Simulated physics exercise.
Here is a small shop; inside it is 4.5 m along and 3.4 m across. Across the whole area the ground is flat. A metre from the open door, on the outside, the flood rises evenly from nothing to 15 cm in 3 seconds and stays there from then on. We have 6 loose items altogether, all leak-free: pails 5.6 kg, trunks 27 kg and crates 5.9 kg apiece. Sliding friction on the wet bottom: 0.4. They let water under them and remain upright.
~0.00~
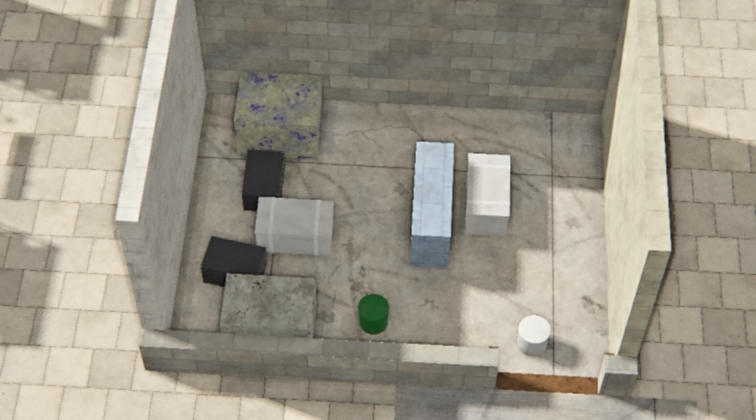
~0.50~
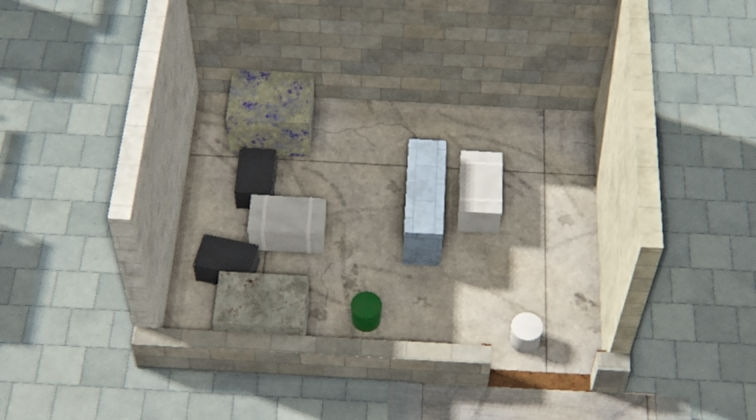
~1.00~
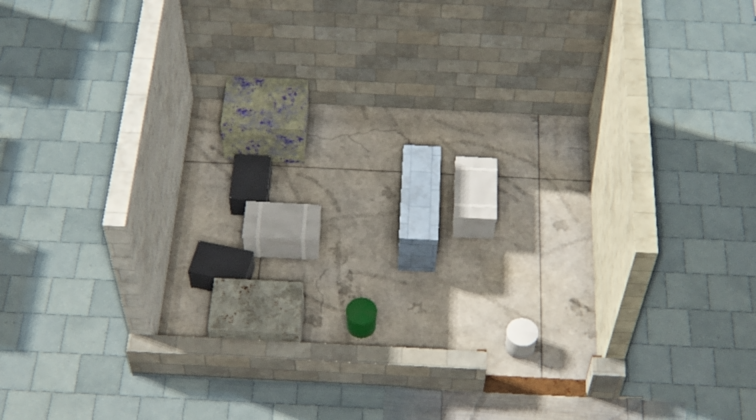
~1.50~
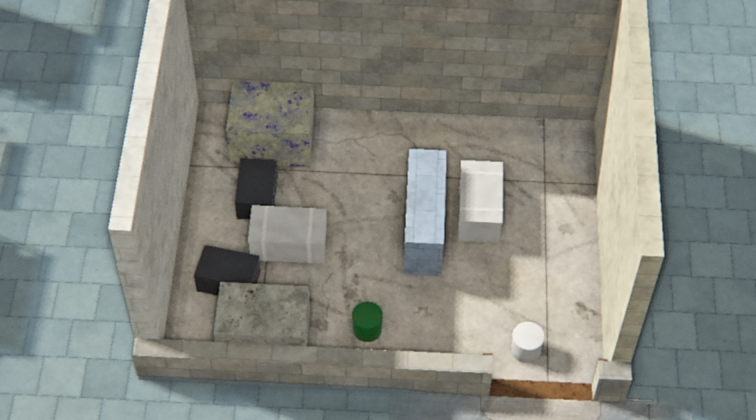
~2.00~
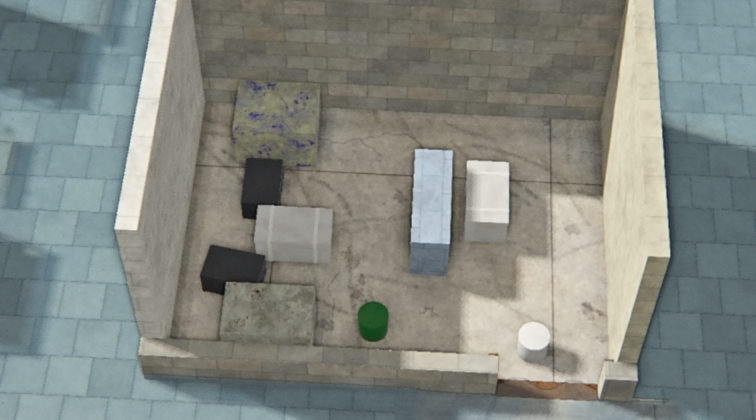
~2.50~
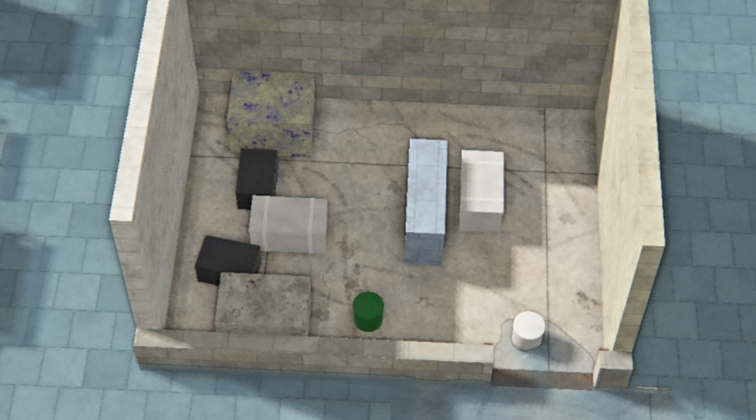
Small roofless shop seen from above, bluish water spreading over the paving outside, then entering at the doorway, the items inside staying still.
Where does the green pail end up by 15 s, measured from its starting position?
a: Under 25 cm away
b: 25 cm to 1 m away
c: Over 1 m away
Under 25 cm away (a).
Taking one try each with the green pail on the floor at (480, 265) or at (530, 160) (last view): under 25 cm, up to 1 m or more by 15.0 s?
First try: It covers a big distance; second try: It covers a big distance.
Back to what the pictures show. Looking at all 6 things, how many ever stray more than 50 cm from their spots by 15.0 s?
All told, that gives 2.
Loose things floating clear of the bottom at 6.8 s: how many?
At that moment it comes to 0.
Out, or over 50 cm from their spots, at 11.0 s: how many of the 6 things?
I make it 2 by then.
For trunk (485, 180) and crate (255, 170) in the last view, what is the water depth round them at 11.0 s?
8 and 5 cm.
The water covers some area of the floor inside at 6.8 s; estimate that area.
Somewhere around 8.5 m2, roughly.
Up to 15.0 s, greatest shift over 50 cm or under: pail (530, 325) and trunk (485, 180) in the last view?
Result, in order: Bigger / bigger.
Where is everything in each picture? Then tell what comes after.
The green pail at (374, 307) rests on the ground; 0.0 m2 under water; 0 of 6 have shifted, in the first frame.
The green pail at (366, 305) rests on the ground; water covers 0.0 m2; 0 of 6 have shifted, in the second frame.
The green pail at (362, 311), on the bottom; water covers 0.0 m2; 0 of 6 have shifted, in the third frame.
The green pail at (367, 315) rests on the ground; water covers 0.0 m2; 0 of 6 have shifted, in the fourth frame.
The green pail at (373, 315) rests on the ground; water covers 0.0 m2; 0 of 6 have shifted, in the fifth frame.
The green pail at (368, 305), on the bottom; 0.3 m2 under water; 0 of 6 have shifted, in the sixth frame.
After 3.5 s the green pail is near (368, 305), 0.0 m from its start, aground; 0 afloat.
After 6.8 s the green pail is near (368, 305), 0.0 m from its start, aground; 0 afloat.
After 11.0 s the green pail is near (368, 305), 0.0 m from its start, aground; 1 afloat.
After 15.0 s the green pail is near (367, 306), 0.0 m from its start, aground; 3 afloat.
